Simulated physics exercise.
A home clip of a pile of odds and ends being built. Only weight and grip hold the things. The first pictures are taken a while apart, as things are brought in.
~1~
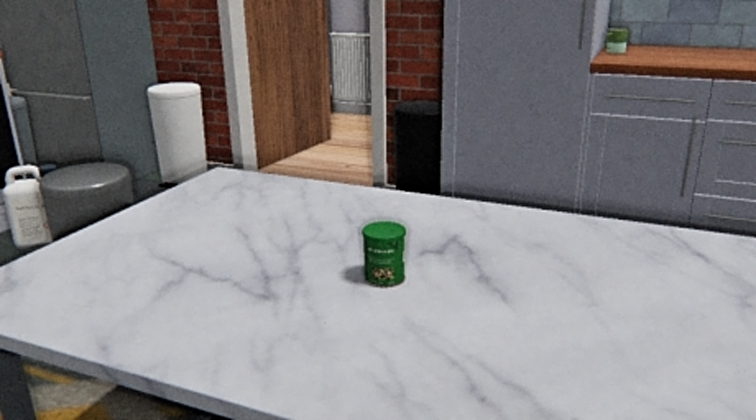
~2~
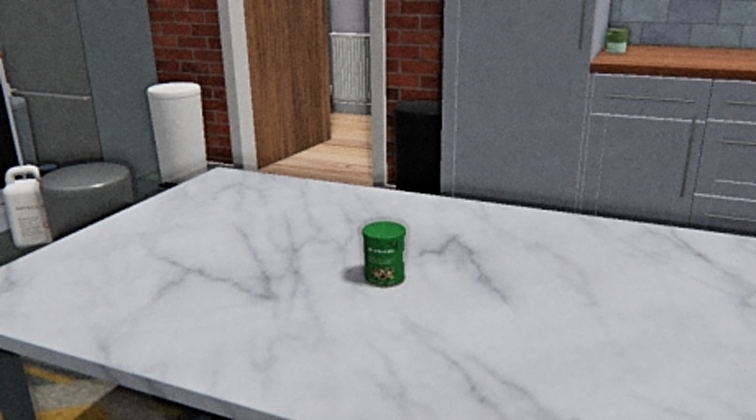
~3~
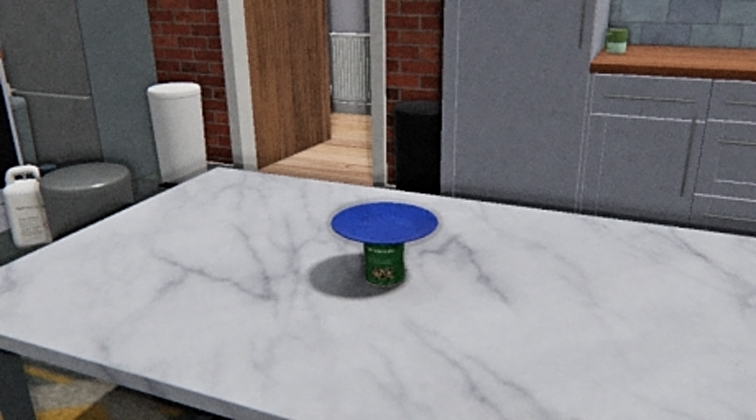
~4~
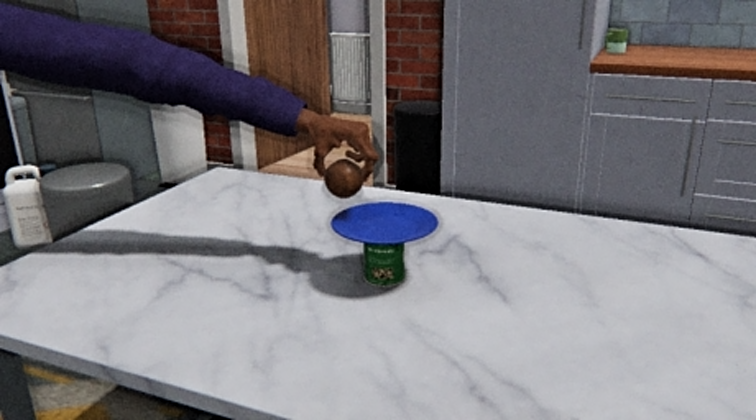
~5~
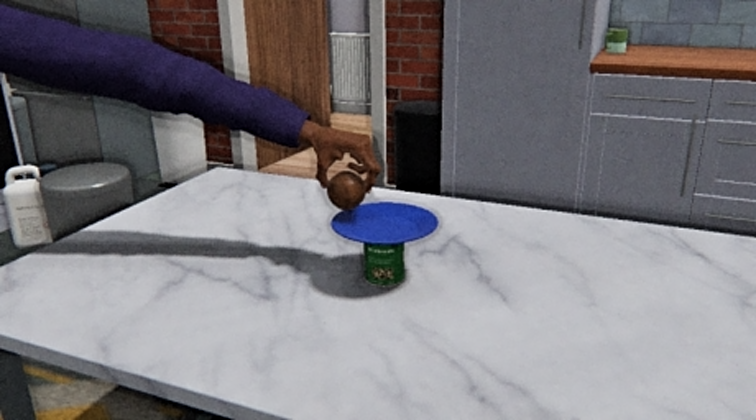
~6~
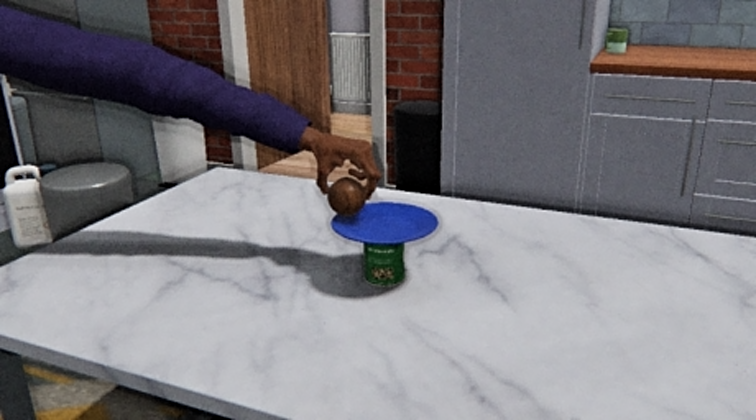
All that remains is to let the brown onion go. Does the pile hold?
In the end the pile keeps its balance.
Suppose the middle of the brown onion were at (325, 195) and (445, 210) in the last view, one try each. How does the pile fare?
In the first case it loses its balance; in the second case it gives way.
Then, 0.70 s later than the last frame, things are still on the move.
Then, 1.60 s later than the last frame, all is still.
Then, 2.50 s later than the last frame, brown onion resting near (345, 197).
When it is over, all 3 as before. End places, in pixels of the last picture, brown onion near (344, 197). The pile stays up.
